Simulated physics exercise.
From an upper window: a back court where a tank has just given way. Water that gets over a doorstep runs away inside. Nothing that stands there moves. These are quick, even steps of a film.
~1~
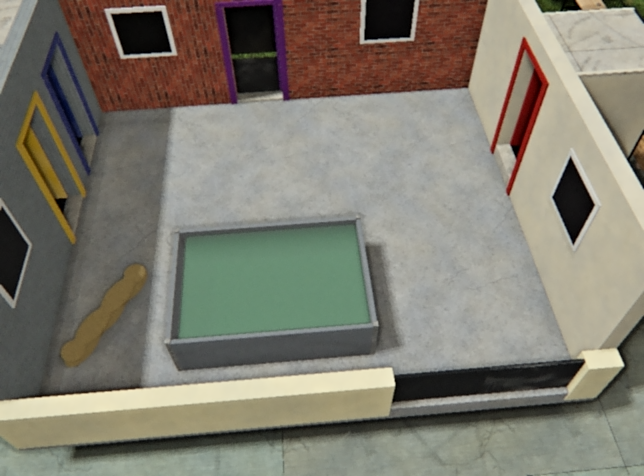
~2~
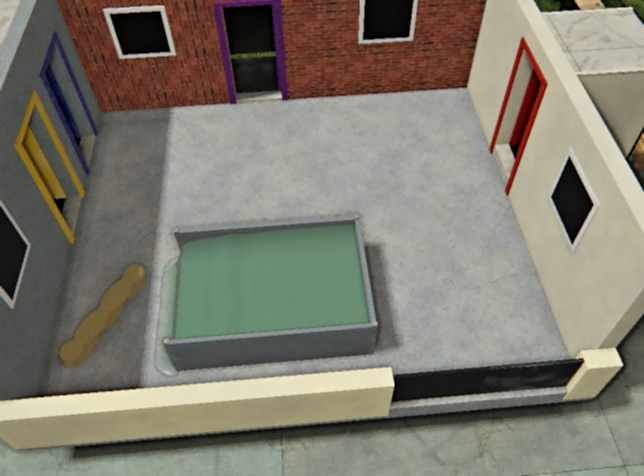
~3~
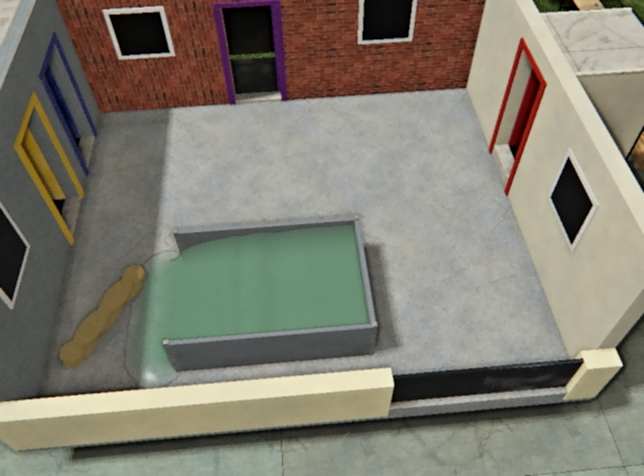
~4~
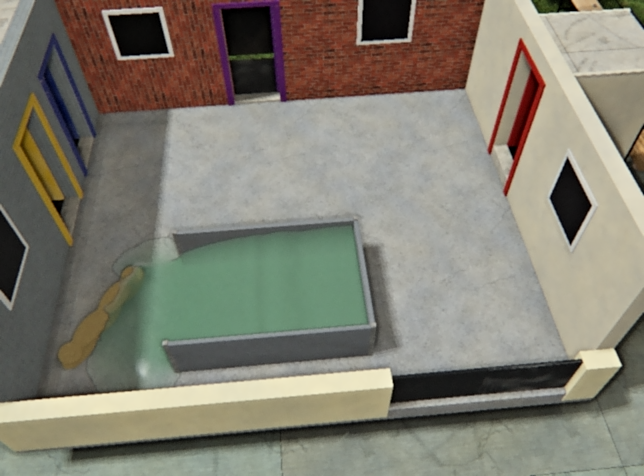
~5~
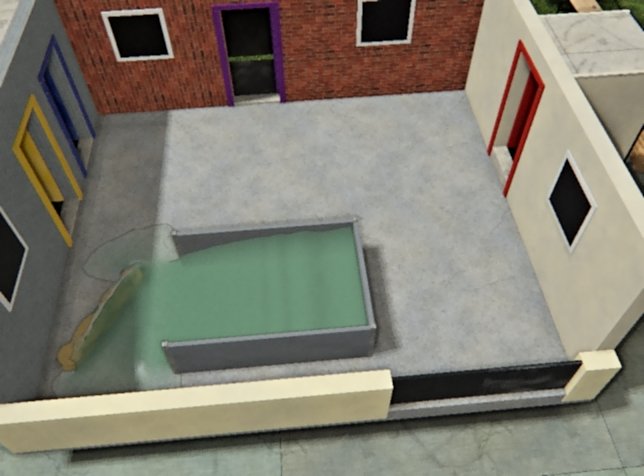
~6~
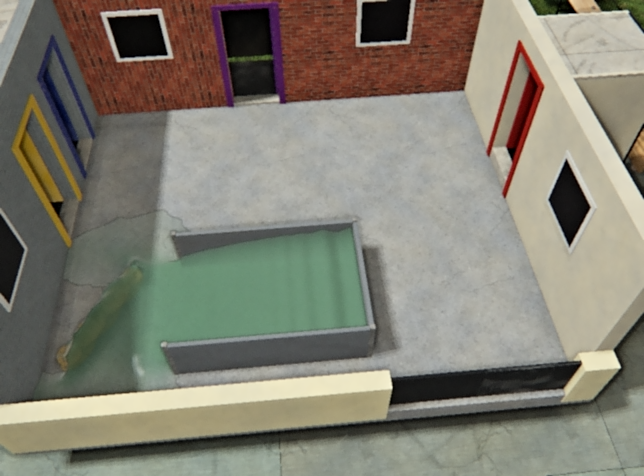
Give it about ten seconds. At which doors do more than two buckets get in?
The purple door floods; the yellow door floods; the blue door floods; the red door holds within the limit.
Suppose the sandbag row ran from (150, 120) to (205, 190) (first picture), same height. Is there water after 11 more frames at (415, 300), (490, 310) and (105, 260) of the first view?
As listed: Free of water, clear, wet.
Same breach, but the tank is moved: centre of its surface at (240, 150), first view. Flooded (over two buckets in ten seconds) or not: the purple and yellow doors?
Then: Purple keeps below it; yellow is over.
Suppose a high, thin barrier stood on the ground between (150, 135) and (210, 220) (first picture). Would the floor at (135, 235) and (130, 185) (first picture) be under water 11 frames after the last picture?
In turn: Flooded, awash.
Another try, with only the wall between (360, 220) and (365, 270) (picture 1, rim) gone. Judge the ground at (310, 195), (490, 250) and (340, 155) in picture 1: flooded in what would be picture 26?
One after the other: No water, covered, clear.
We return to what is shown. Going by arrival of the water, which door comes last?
That is the red one.
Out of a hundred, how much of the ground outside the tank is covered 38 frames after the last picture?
Some 75 per cent.
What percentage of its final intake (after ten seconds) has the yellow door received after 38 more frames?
Near 100 in a hundred.
A moment on, water covers 20 % of the floor; the purple door not reached, the yellow door under two buckets in, the blue door not reached, the red door not reached.
Next, water covers 30 % of the floor; the purple door not reached, the yellow door over two buckets in, the blue door wet at the sill, nothing in, the red door not reached.
Then, water covers 40 % of the floor; the purple door not reached, the yellow door over two buckets in, the blue door under two buckets in, the red door not reached.
Later, water covers 75 % of the floor; the purple door over two buckets in, the yellow door far over two buckets in, the blue door over two buckets in, the red door wet at the sill, nothing in.
In the end, water covers 95 % of the floor; the purple door over two buckets in, the yellow door far over two buckets in, the blue door far over two buckets in, the red door wet at the sill, nothing in.
